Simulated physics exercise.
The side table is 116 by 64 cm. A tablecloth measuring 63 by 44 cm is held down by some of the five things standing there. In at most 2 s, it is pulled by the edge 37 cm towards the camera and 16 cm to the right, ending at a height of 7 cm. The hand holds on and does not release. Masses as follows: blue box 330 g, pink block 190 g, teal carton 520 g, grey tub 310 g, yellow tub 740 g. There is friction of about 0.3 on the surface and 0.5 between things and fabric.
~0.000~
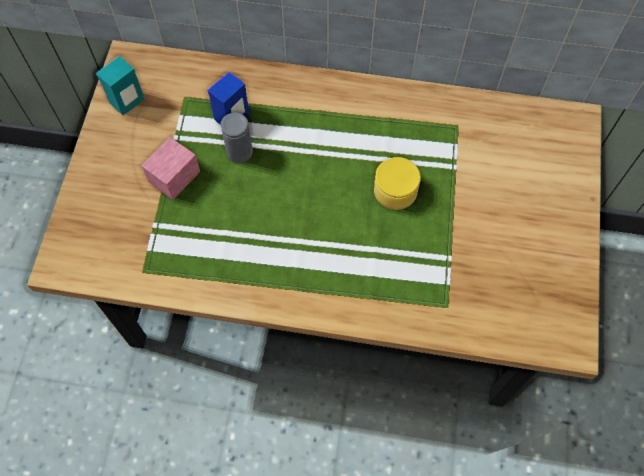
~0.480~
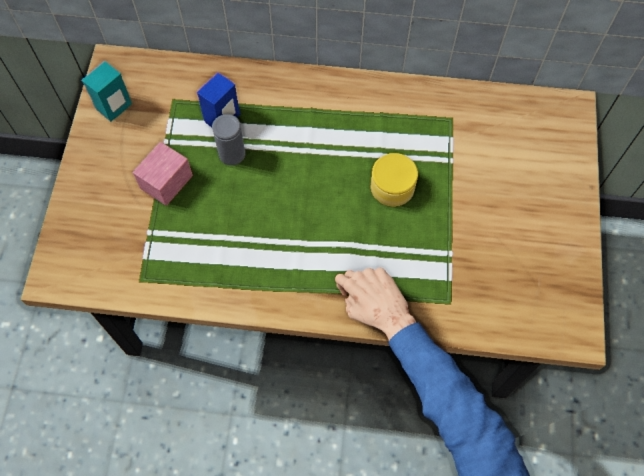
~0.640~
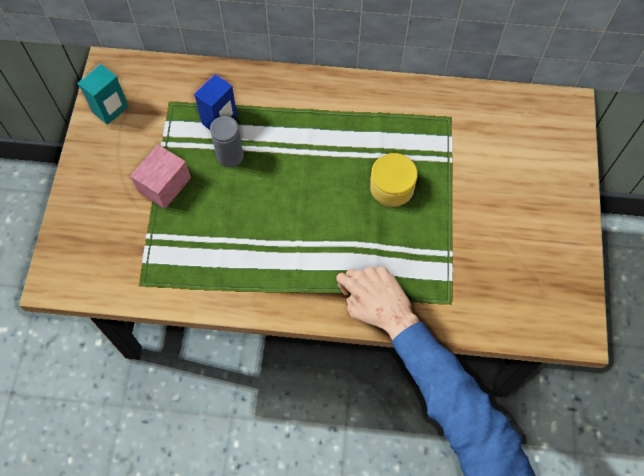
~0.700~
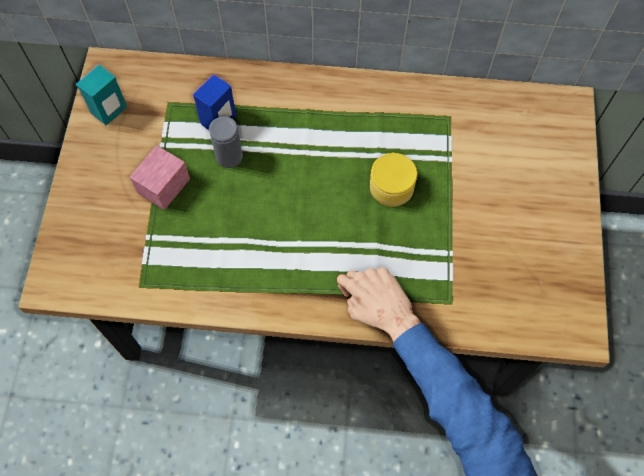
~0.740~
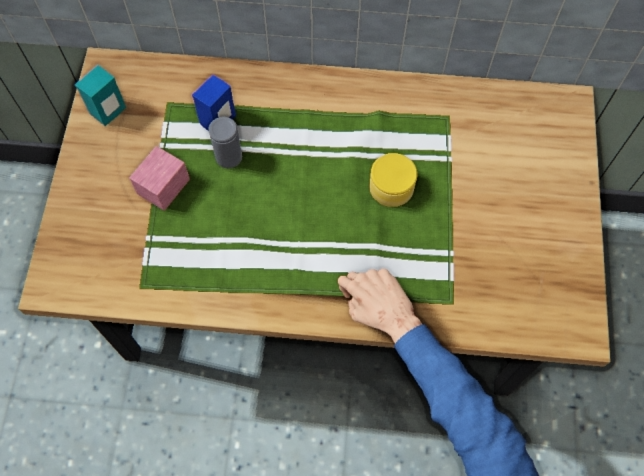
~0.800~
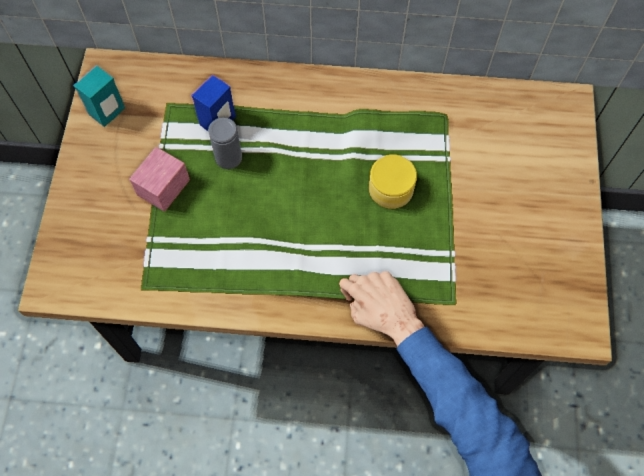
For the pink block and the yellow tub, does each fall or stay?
The pink block falls, the yellow tub falls.
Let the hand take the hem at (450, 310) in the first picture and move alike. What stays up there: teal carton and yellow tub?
Then teal carton does not come off, while yellow tub comes off.
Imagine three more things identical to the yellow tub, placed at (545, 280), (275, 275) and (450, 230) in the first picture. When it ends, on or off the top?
First keeps its place, second leaves the top, third leaves the top.
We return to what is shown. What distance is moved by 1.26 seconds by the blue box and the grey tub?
For the blue box, 10 centimetres, and for the grey tub, 8 centimetres.
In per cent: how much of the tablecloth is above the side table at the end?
Near 0 in a hundred.
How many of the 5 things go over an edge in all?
My count is 3.
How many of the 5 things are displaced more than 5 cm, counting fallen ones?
I make it 4.
After 1.3 s, 100 % of the tablecloth is still over the top; yellow tub 9 cm off its start, pink block 8 cm off its start, blue box 9 cm off its start.
After 1.7 s, 75 % of the tablecloth is still over the top; yellow tub 22 cm off its start, pink block 21 cm off its start, blue box 23 cm off its start.
After 2.2 s, 50 % of the tablecloth is still over the top; yellow tub 34 cm off its start at (409, 332), pink block 32 cm off its start at (232, 301), blue box 36 cm off its start at (302, 225).
After 2.6 s, 30 % of the tablecloth is still over the top; yellow tub over the edge, pink block over the edge, grey tub on its side, 50 cm off its start.
After 4.2 s, 0 % of the tablecloth is still over the top; yellow tub over the edge, pink block over the edge, grey tub over the edge, blue box on its side, 46 cm off its start at (292, 304).
